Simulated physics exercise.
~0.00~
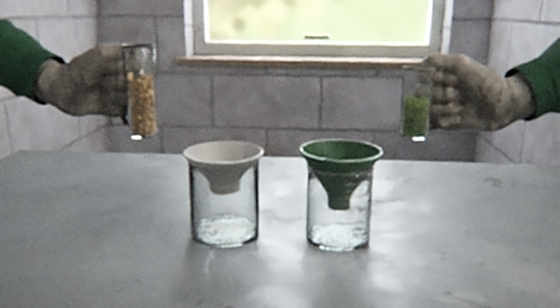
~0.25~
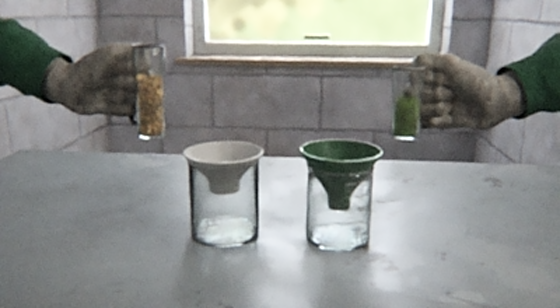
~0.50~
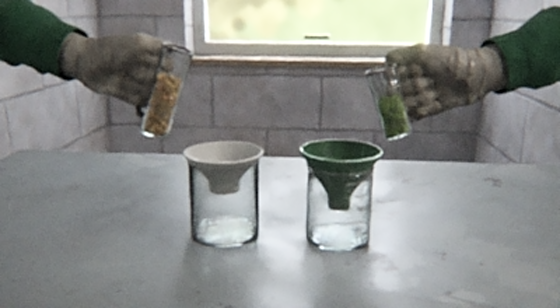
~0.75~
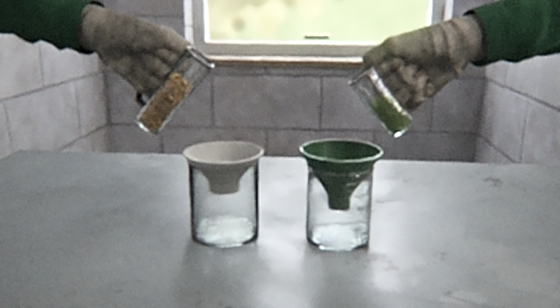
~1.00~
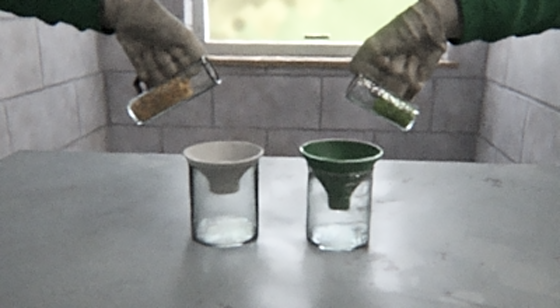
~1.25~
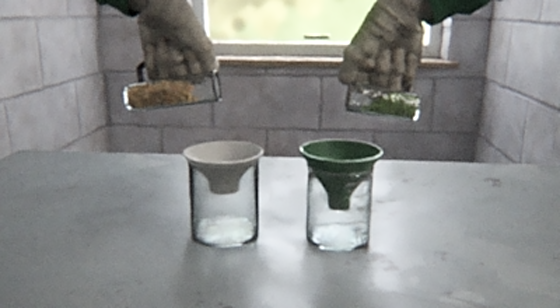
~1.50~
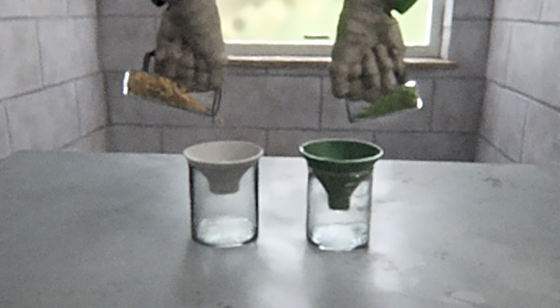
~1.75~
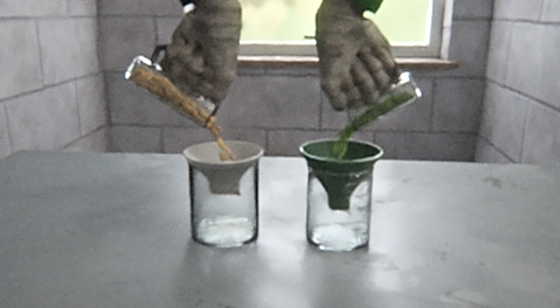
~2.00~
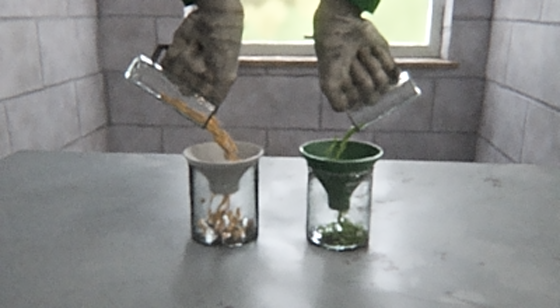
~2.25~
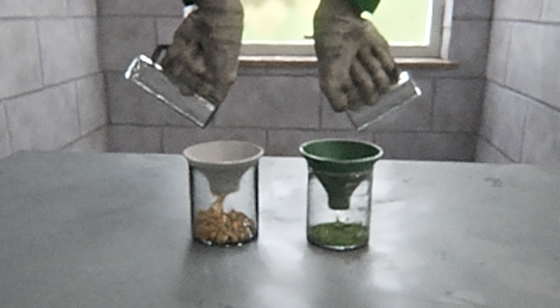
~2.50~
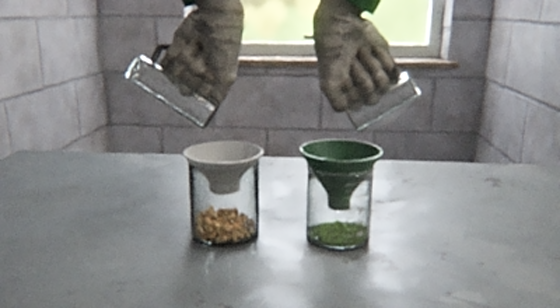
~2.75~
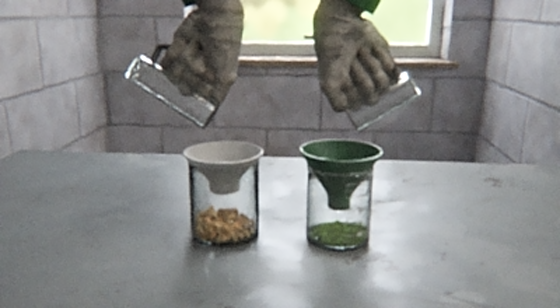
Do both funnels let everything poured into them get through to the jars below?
Yes, both funnels let everything through. The golden-brown pieces end up in the left jar and the green bits in the right jar.
